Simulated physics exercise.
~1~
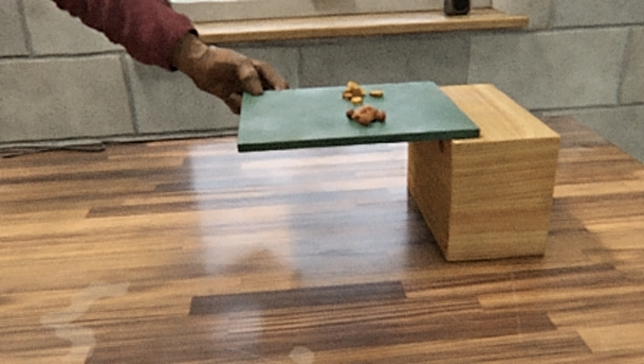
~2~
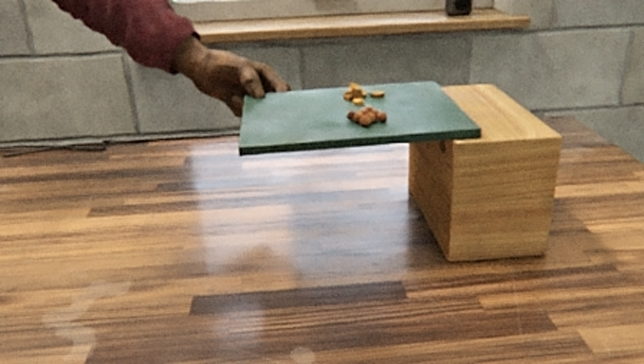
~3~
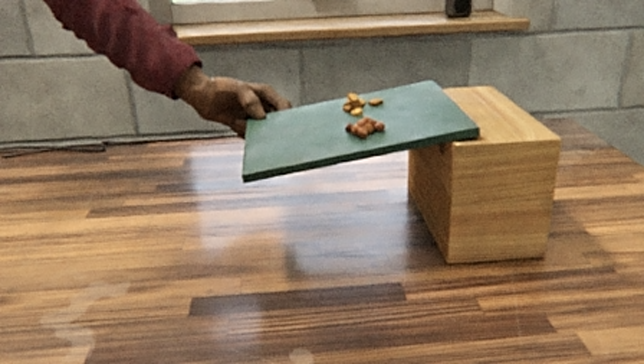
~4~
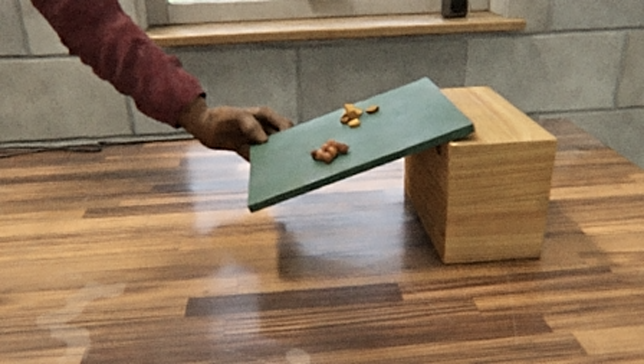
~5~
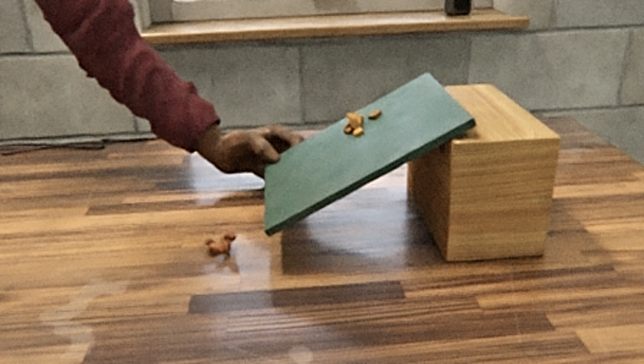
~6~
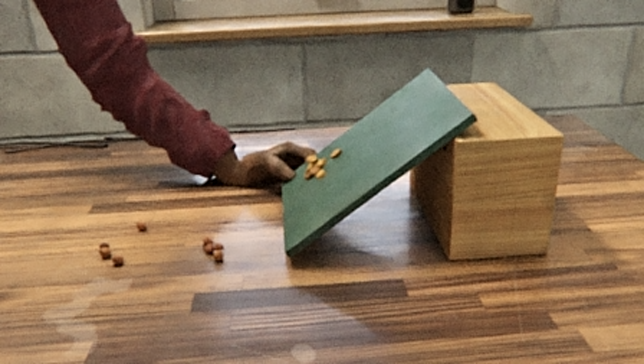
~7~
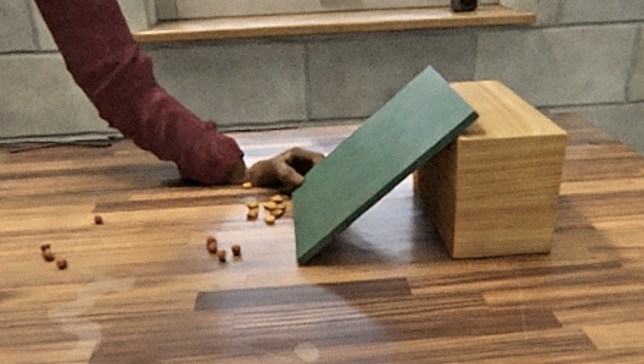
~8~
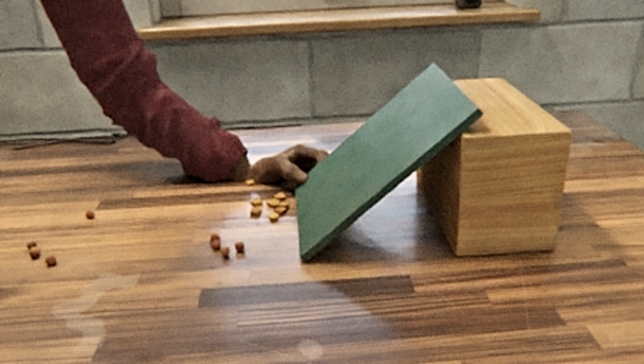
A hand lowers a green board's end, and two small piles slide off, the nearer farther.
